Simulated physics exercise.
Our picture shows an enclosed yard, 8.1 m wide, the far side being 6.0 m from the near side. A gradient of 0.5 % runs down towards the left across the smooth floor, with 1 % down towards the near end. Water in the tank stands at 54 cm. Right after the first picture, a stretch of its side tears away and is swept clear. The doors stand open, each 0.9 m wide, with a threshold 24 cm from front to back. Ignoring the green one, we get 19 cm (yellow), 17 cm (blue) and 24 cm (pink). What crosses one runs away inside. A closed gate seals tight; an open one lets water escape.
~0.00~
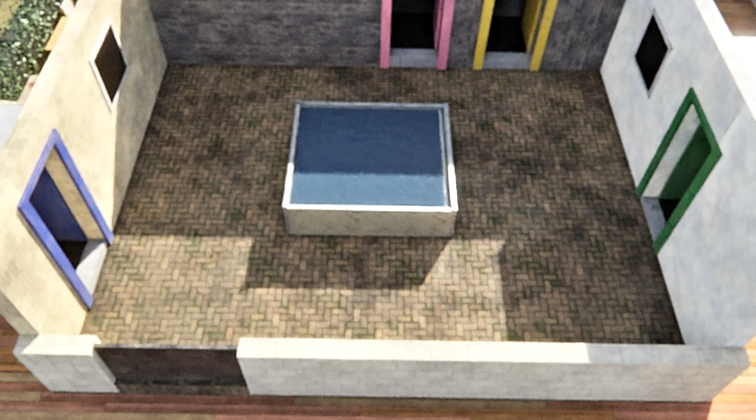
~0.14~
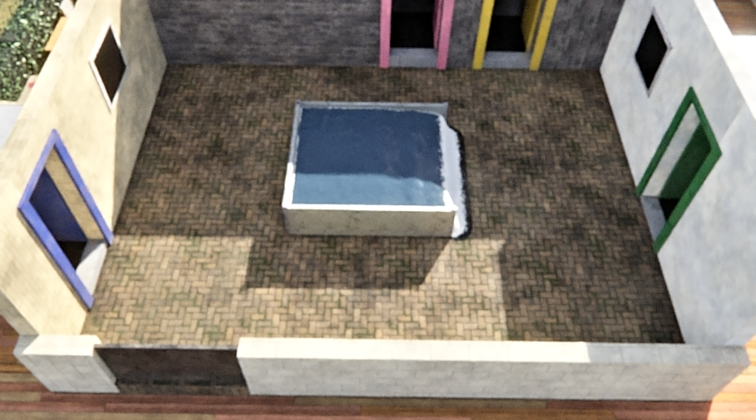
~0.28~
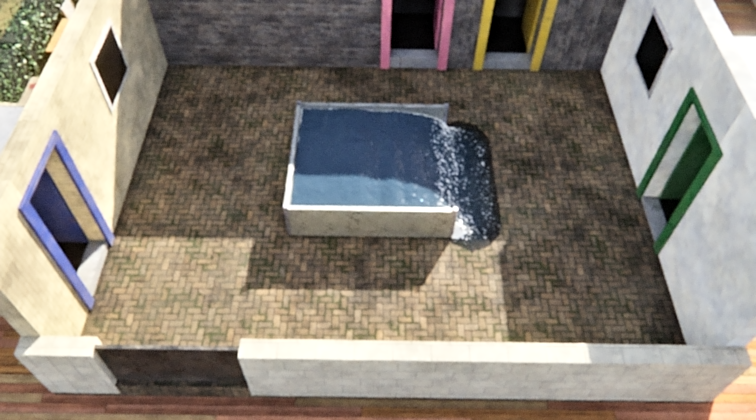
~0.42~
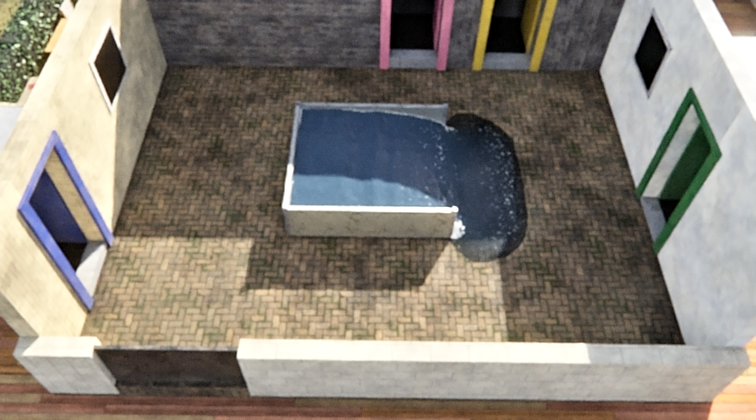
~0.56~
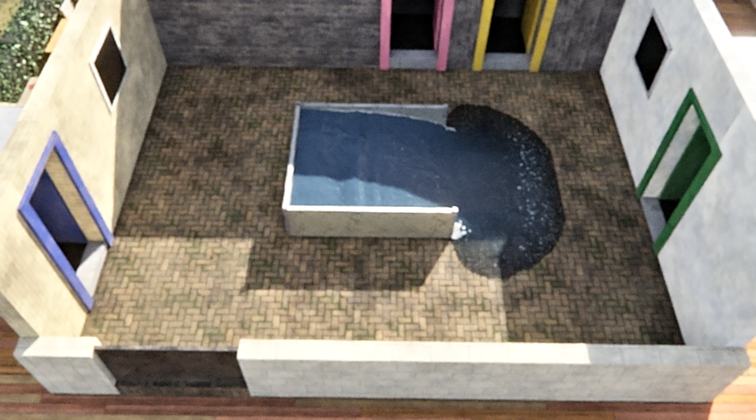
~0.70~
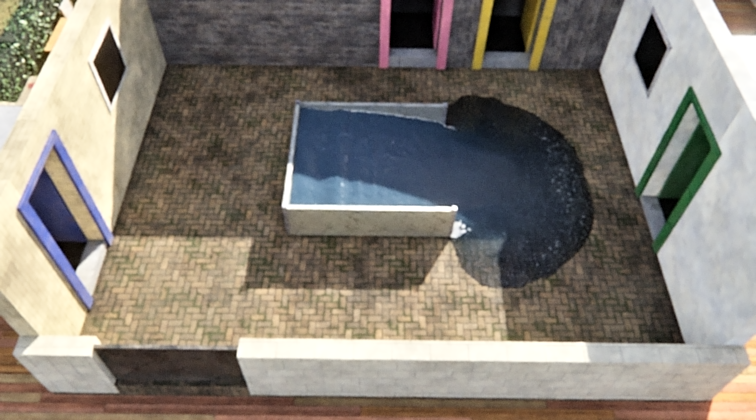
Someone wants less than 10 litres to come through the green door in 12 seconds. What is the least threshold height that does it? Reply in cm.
It needs to be around 25 cm high.
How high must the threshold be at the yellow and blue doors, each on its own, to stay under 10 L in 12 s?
Some 8.0 cm for yellow, some 9.0 cm for blue.
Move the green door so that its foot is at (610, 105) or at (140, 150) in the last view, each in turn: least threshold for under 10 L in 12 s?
18 and 6.5 cm.
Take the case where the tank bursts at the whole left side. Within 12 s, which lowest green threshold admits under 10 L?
Required height: Approx. 7.5 cm.
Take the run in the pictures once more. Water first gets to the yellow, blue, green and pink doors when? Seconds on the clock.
Door yellow: 1.8 seconds; door blue: 7.0 seconds; door green: 1.0 seconds; door pink: 4.0 seconds.
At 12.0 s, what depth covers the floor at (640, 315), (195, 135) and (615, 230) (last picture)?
About 6, 5 and 5 cm.
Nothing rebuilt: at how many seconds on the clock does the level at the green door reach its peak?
Peak time: Around 2.2 s.
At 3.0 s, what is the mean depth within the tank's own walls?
It averages roughly 16 centimetres.
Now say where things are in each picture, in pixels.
The first picture shows still water, 54 cm deep, in the tank at (371, 156); the green door at (672, 179) is dry.
In the second picture, water pours out at (445, 172) and has run 0.3 m, to (466, 231); about 8 cm deep outside, 54 cm at the back.
In the third picture, the front is at (494, 229), 0.7 m from the gap at (446, 175); 1.6 m2 of floor is wet, 54 cm left at the back.
In the fourth picture, water pours out at (445, 175) and has run 1.2 m, to (522, 214); about 8 cm deep outside, 54 cm at the back.
In the fifth picture, water pours out at (445, 176) and has run 1.7 m, to (559, 221); about 7 cm deep outside, 54 cm at the back.
In the sixth picture, water pours out at (444, 175) and has run 2.2 m, to (588, 214); about 6 cm deep outside, 54 cm at the back; 0.9 m in a straight line remain to the green door at (672, 178).
After 1.4 s water covers 30 % of the floor, deepest (26 cm) near (625, 182); 17 cm at the green door, 15 litres in over its 8 cm threshold.
After 3.0 s water covers 35 % of the floor, deepest (31 cm) near (682, 373); 24 cm at the green door, 175 litres in over its 8 cm threshold.
After 12.0 s water covers 95 % of the floor, deepest (15 cm) near (70, 367); 4 cm at the green door, 272 litres in over its 8 cm threshold.
At the green door as built, the water arrived by 1.0 s and peaked near 27 cm at 2.2 s.
Run again over the same 12 s with other heights there, 37 litres in over 20.5 cm, 2 litres over 27.5 cm. The limit of 10 litres is kept from about 25 cm up.
